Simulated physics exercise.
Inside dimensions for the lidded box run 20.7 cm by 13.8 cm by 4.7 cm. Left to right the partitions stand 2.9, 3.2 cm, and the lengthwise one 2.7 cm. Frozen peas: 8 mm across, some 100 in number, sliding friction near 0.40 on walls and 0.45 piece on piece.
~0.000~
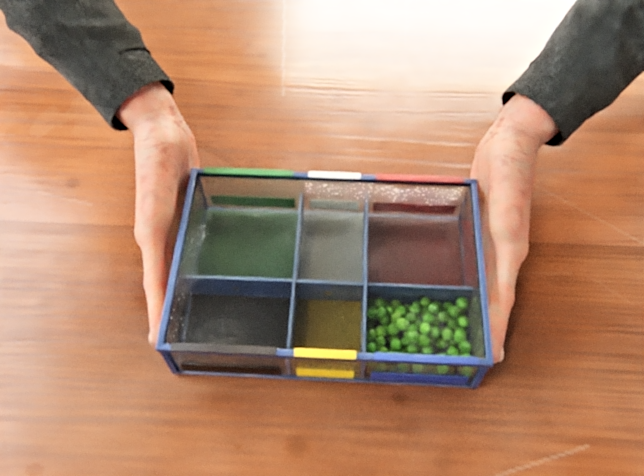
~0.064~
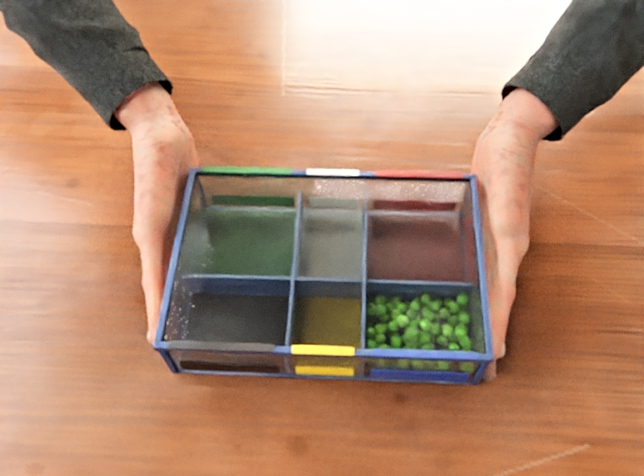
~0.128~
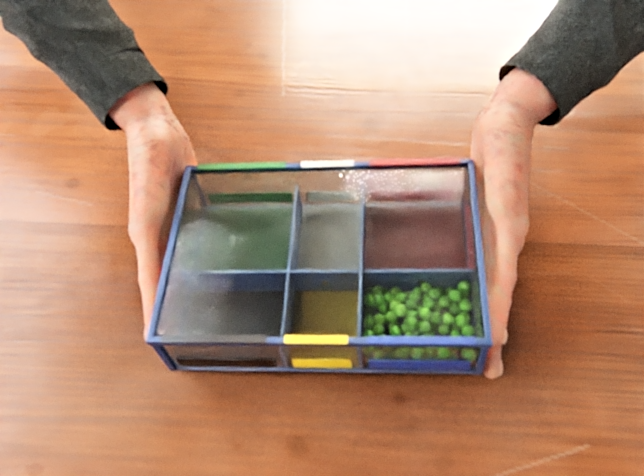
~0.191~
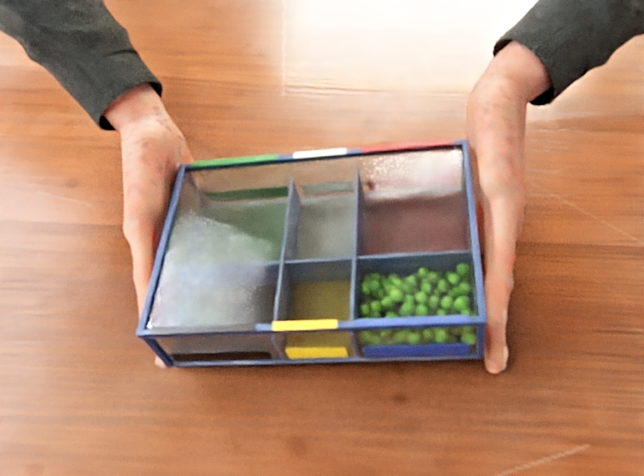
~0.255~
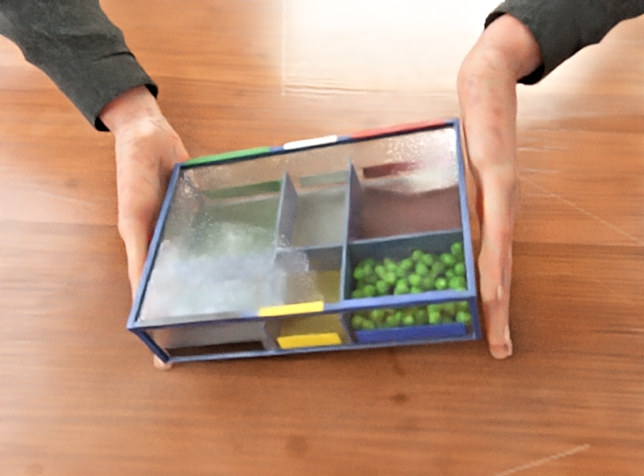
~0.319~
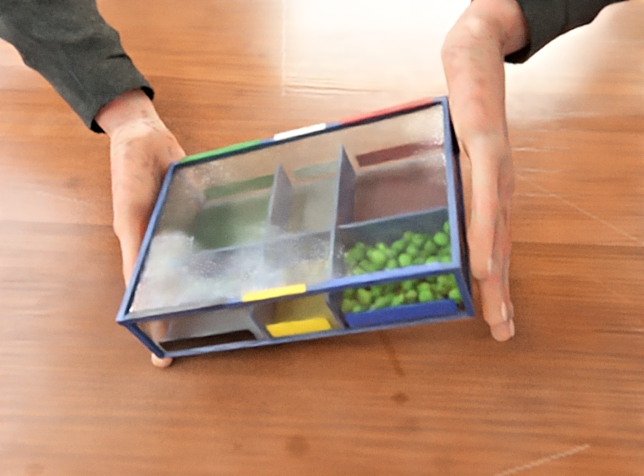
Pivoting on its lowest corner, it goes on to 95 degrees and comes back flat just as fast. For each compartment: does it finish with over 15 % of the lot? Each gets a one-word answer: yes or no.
My answers are red no, blue yes, green yes, yellow no, white no, black no.
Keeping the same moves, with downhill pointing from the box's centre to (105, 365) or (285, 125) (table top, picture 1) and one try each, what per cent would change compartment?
Near 40 and 75 percent, in that order.
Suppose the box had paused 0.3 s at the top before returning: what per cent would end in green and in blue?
That would leave green with 55 percent and blue with 45 percent.
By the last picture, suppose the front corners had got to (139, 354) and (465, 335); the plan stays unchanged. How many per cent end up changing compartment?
In that case about 15 percent.
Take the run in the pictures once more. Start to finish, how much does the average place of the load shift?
Around 9.0 centimetres, start to finish.
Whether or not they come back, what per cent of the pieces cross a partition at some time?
Close to 55 percent.
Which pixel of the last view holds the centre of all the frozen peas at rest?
Roughly (359, 303).
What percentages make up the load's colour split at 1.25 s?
You'd find red at 10, blue at 70, green at 10, yellow at 10, white at 5 and black at 0 per cent.
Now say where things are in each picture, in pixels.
The first picture shows box tilt 0 degrees, front corners at (164, 345) and (486, 360); blue 100 %.
The second picture shows box tilt 2 degrees, front corners at (161, 343) and (486, 355).
The third picture shows box tilt 6 degrees, front corners at (154, 338) and (485, 340), lowest corner left back.
The fourth picture shows box tilt 12 degrees, front corners at (145, 331) and (479, 318), lowest corner left back.
The fifth picture shows box tilt 17 degrees, front corners at (135, 324) and (469, 293), lowest corner left back.
The sixth picture shows box tilt 23 degrees, front corners at (125, 317) and (453, 265), lowest corner left back; blue 100 %. Its pace works out near 90 degrees a second.
Then, at 1.25 s, tilt 94 degrees; red 10 %, blue 70 %, green 10 %, yellow 10 %, white 5 %.
After 1.88 s, tilt 40 degrees; red 5 %, blue 50 %, green 35 %, white 10 %, black 5 %.
Then, at 2.55 s, tilt 0 degrees; red 5 %, blue 45 %, green 35 %, white 10 %, black 5 %.
In the end, at 3.0 s, red 5 %, blue 45 %, green 35 %, yellow 0 %, white 10 %, black 5 %.
